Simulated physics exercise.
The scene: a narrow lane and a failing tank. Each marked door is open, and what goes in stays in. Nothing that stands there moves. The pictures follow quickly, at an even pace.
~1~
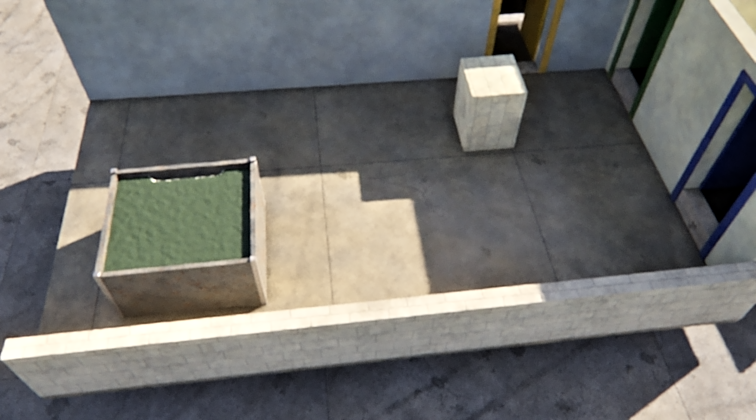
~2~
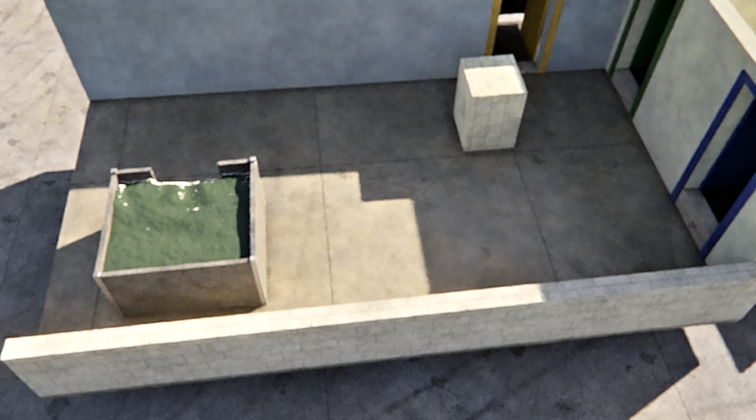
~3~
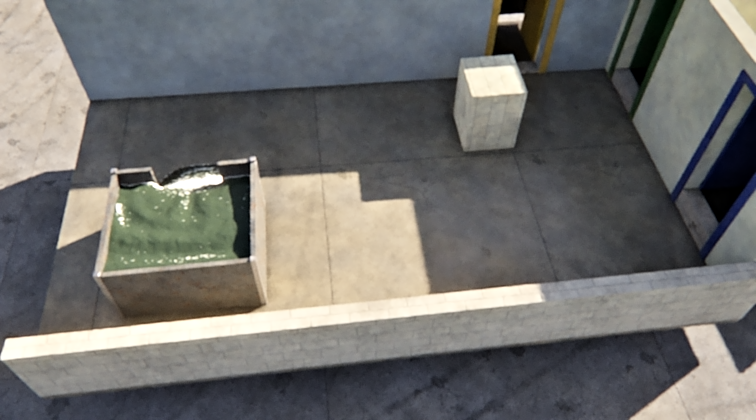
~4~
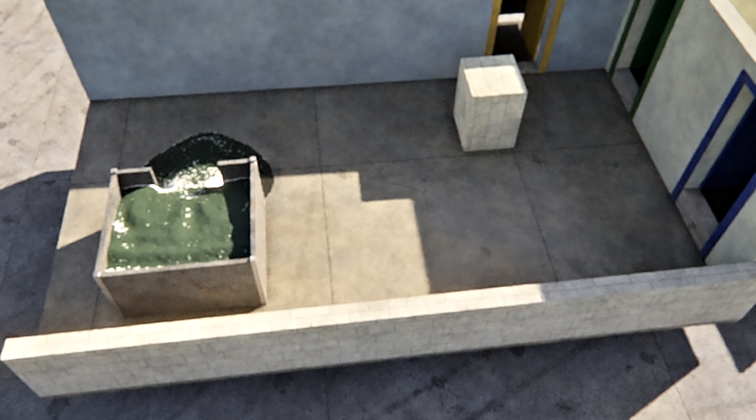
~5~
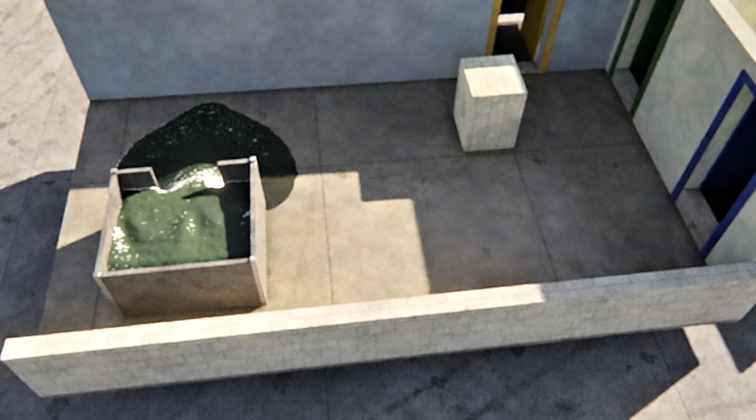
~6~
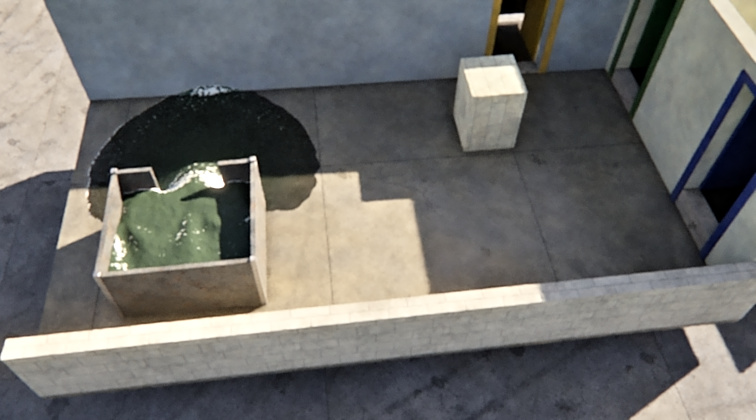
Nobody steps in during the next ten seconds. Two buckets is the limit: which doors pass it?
In the end: The yellow door stays under that; the blue door stays under that; the green door stays under that.
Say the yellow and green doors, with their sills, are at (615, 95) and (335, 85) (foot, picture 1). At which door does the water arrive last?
It is the blue one.
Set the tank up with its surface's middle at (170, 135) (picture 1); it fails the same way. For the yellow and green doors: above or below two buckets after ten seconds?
In short: The yellow one stays under, the green one holds.
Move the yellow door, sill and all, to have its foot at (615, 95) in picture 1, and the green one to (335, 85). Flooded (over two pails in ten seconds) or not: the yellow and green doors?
In short: Yellow floods; green lets less in.
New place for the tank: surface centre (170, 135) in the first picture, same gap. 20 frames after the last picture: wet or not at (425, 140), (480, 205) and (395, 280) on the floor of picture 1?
As listed: Awash, covered, clear.
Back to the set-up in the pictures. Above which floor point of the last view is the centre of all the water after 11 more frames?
Near (231, 182).
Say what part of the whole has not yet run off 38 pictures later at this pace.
Roughly 74 per cent.
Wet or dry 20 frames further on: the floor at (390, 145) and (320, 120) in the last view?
In that order: Awash, awash.
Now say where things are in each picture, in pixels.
In the first picture, still water in the open tank at (182, 218).
In the second picture, water pours out on the open tank's far side and has run to a hidden place.
In the third picture, the front is at a hidden place, out from the gap on the open tank's far side.
In the fourth picture, water pours out on the open tank's far side and has run to (215, 137).
In the fifth picture, the front is at (213, 106), out from the gap on the open tank's far side.
In the sixth picture, water pours out on the open tank's far side and has run to (246, 91).
A moment on, water covers 25 % of the floor; the yellow door not reached, the blue door not reached, the green door not reached.
Next, water covers 30 % of the floor; the yellow door wet at the sill, nothing in, the blue door not reached, the green door not reached.
Then, water covers 40 % of the floor; the yellow door wet at the sill, nothing in, the blue door not reached, the green door wet at the sill, nothing in.
Later, water covers 70 % of the floor; the yellow door wet at the sill, nothing in, the blue door wet at the sill, nothing in, the green door wet at the sill, nothing in.
In the end, water covers 70 % of the floor; the yellow door under two buckets in, the blue door wet at the sill, nothing in, the green door wet at the sill, nothing in.
